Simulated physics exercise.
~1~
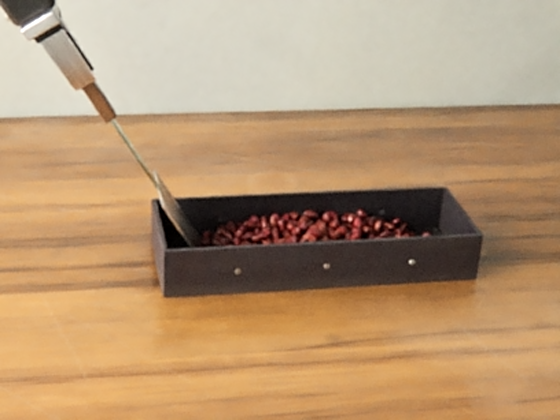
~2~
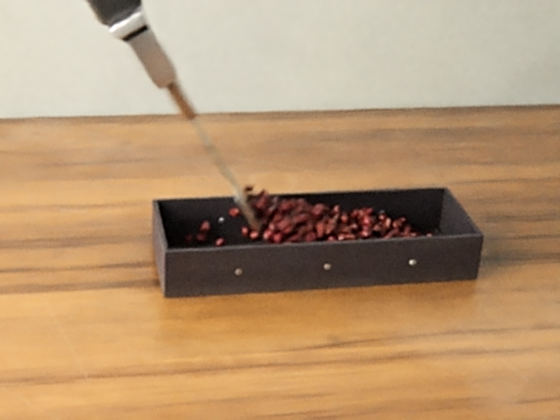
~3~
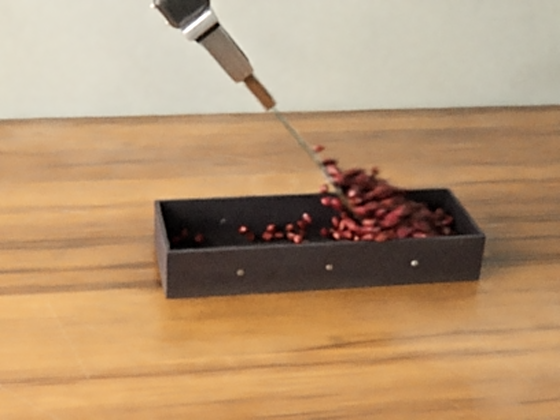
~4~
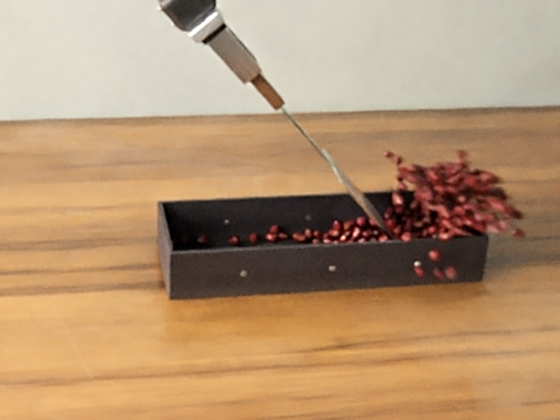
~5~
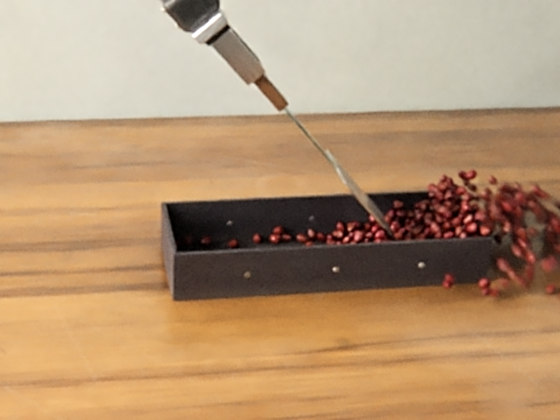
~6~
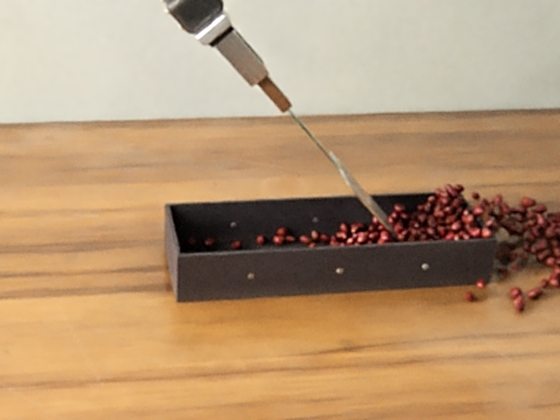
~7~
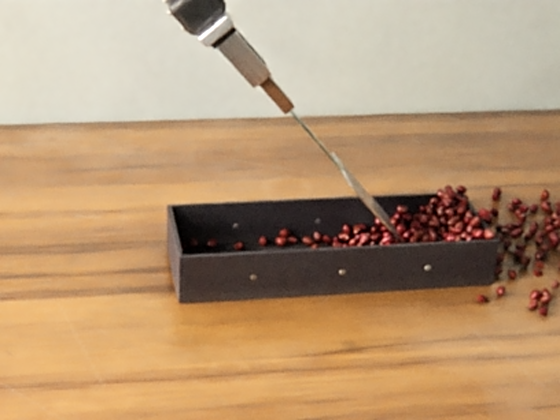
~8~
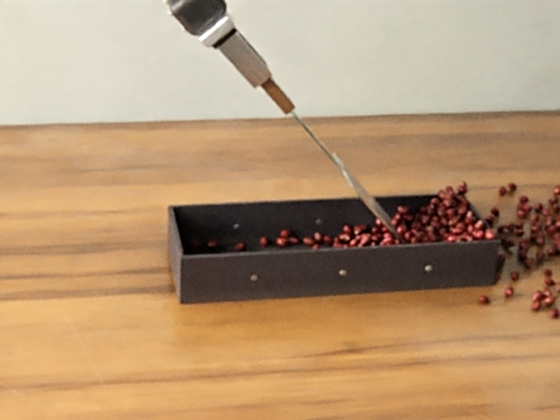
At first, a robot arm holds a thin paddle at the left end of a narrow, dark trough of small red beans on a wooden table. The paddle sweeps right through the trough, pushing the beans into a growing heap and leaving a few scattered behind it. Near the right end it stops abruptly, and a thick cluster of beans flies up and over the rim. They drop onto the table to the right and spread out. Finally, the paddle rests among the beans still piled in the trough, while many others lie outside.
